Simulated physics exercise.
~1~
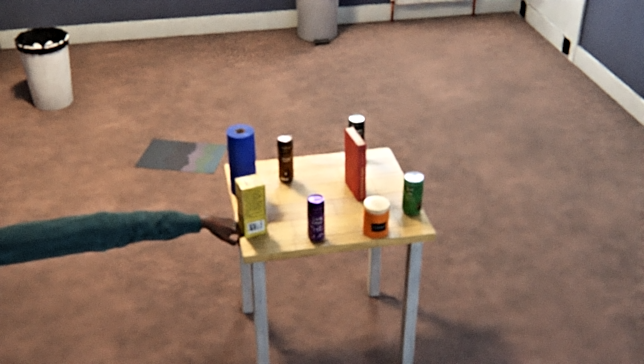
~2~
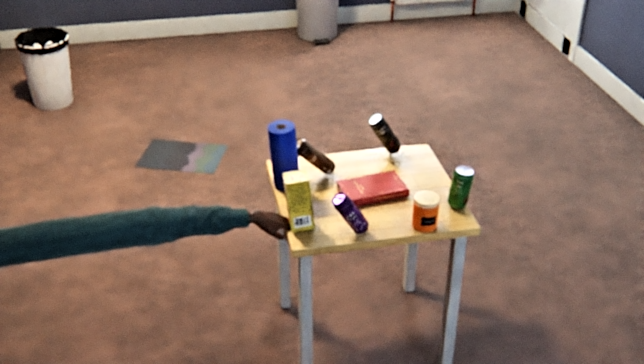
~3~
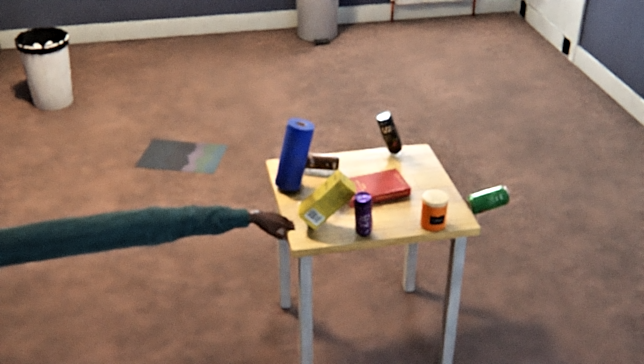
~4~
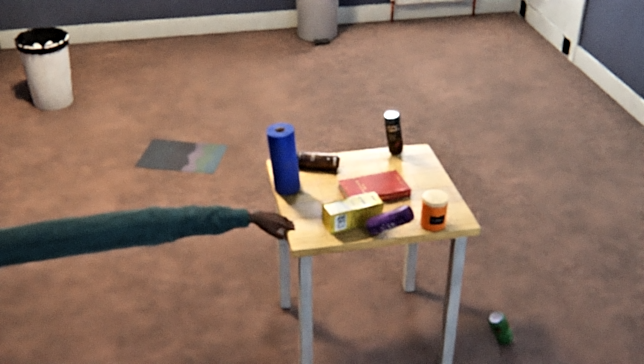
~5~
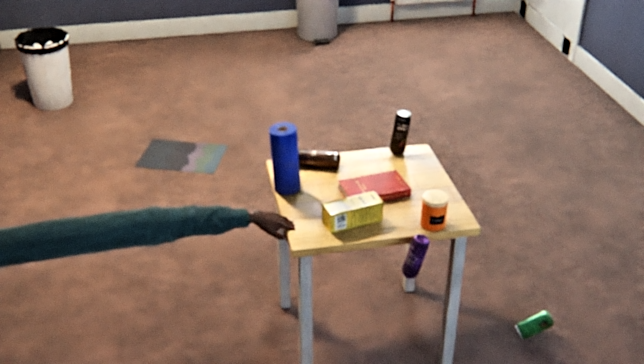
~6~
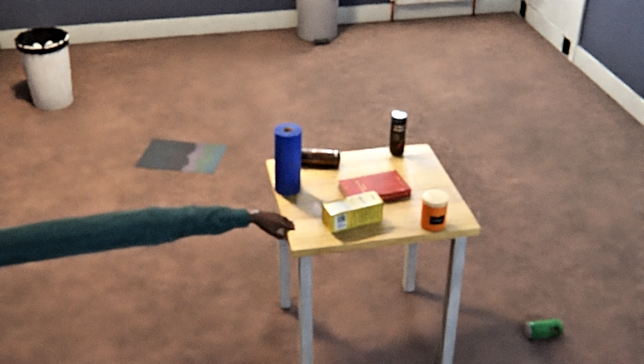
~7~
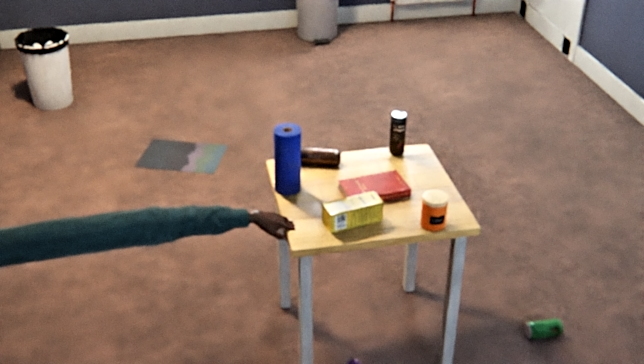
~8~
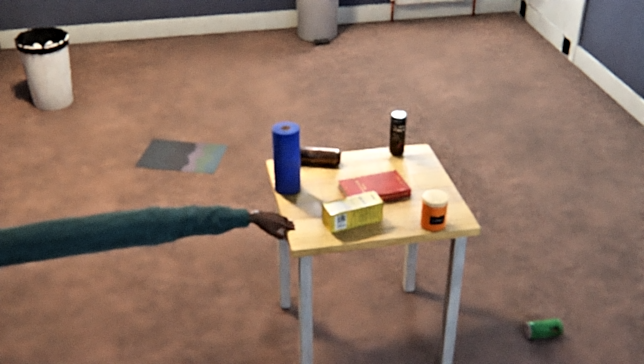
In a room with a brown carpet, a hand in a dark green sleeve holds the left side of a small wooden table crowded with cans, a blue roll, a red book, a yellow carton and an orange jar. The table jolts to the right, and the book falls flat while several cans tip. The green can topples off the right side as the yellow carton tips over. The purple can then rolls off the front edge and drops out of sight. At the end, the green can lies on the floor, while a brown can, the book and the carton lie on the tabletop beside the upright roll, jar and black can.
